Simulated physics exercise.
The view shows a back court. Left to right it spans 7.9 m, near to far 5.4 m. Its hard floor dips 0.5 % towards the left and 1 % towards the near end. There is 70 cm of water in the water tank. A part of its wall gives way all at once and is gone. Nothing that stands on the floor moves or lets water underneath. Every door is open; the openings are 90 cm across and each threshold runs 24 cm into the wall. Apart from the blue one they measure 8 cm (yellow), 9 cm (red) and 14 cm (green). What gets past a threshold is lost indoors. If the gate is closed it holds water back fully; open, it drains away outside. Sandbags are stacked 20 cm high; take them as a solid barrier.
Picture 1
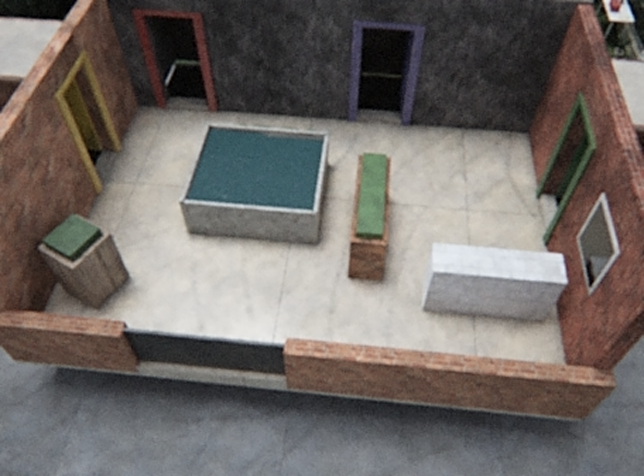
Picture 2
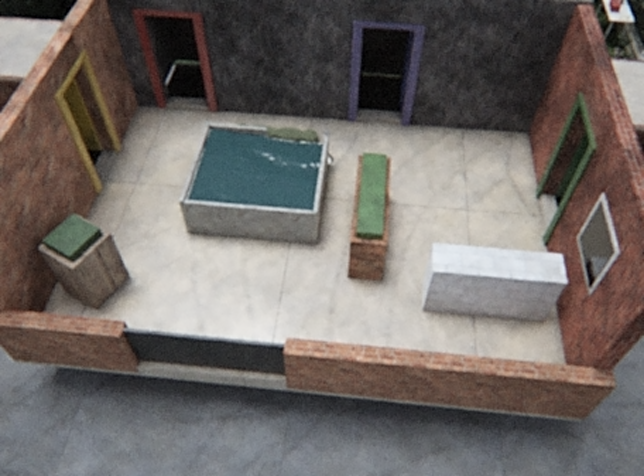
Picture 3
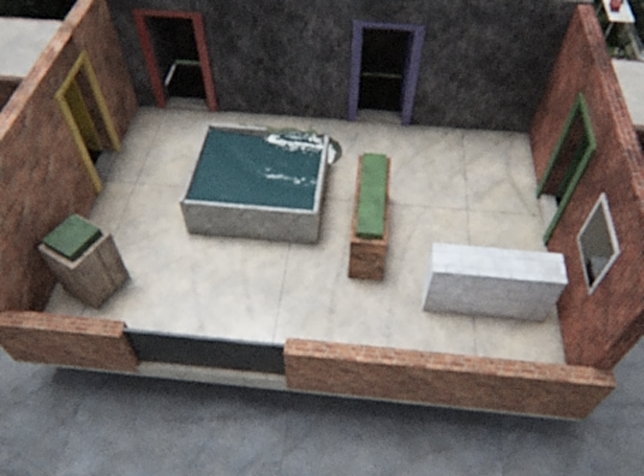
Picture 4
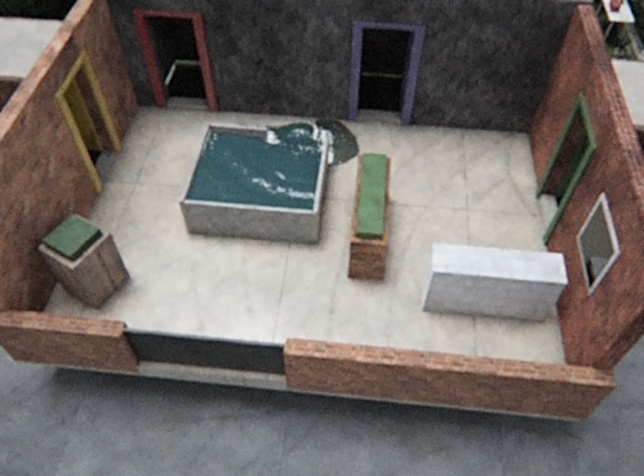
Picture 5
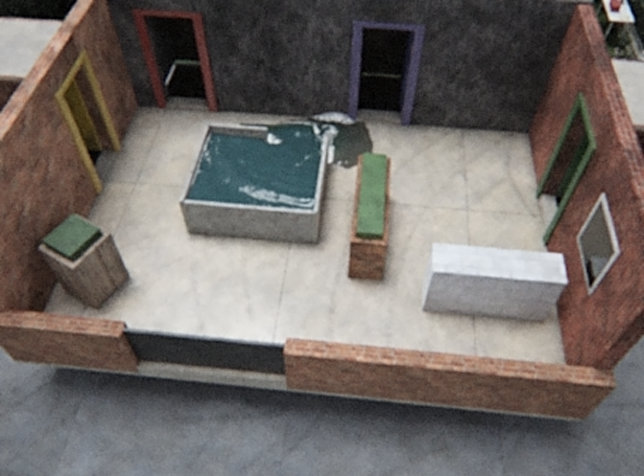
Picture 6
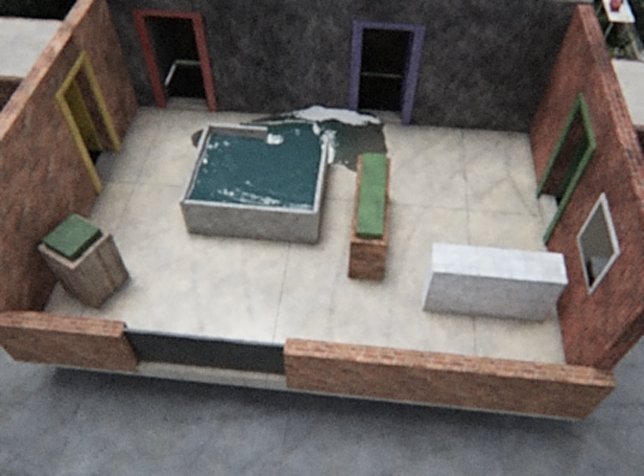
Water pours over the far side of a raised tank and spreads across the pale floor.
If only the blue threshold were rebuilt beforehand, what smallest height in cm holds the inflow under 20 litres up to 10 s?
It would have to be roughly 21 cm high.
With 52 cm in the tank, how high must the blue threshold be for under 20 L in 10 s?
Then roughly 14.0 cm.
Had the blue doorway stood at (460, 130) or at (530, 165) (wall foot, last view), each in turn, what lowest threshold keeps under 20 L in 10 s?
About 7.0 and 21 cm.
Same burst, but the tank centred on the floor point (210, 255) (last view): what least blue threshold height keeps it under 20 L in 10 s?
About 13.5 cm.
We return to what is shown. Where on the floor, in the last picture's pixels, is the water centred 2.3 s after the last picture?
Near (288, 171).
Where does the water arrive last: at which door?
Last comes the green one.
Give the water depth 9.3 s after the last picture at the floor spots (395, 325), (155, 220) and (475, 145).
In that order: 7, 4 and 7 cm.
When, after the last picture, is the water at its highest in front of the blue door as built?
Around 1.0 s.
Then, 0.7 s after the last picture water covers 20 % of the floor, deepest (48 cm) near (298, 148); 23 cm at the blue door, 14 litres in over its 11 cm threshold.
Then, 2.3 s after the last picture water covers 35 % of the floor, deepest (31 cm) near (289, 147); 16 cm at the blue door, 81 litres in over its 11 cm threshold.
Then, 9.3 s after the last picture water covers 95 % of the floor, deepest (12 cm) near (89, 263); 7 cm at the blue door, 94 litres in over its 11 cm threshold.
At the blue door as built, the water peaked near 23 cm, 0.9 s after the last picture.
Run again over the same 10 s with other heights there, 33 litres in over 18 cm, 8 litres over 24.5 cm. The limit of 20 litres is kept from about 21 cm up.
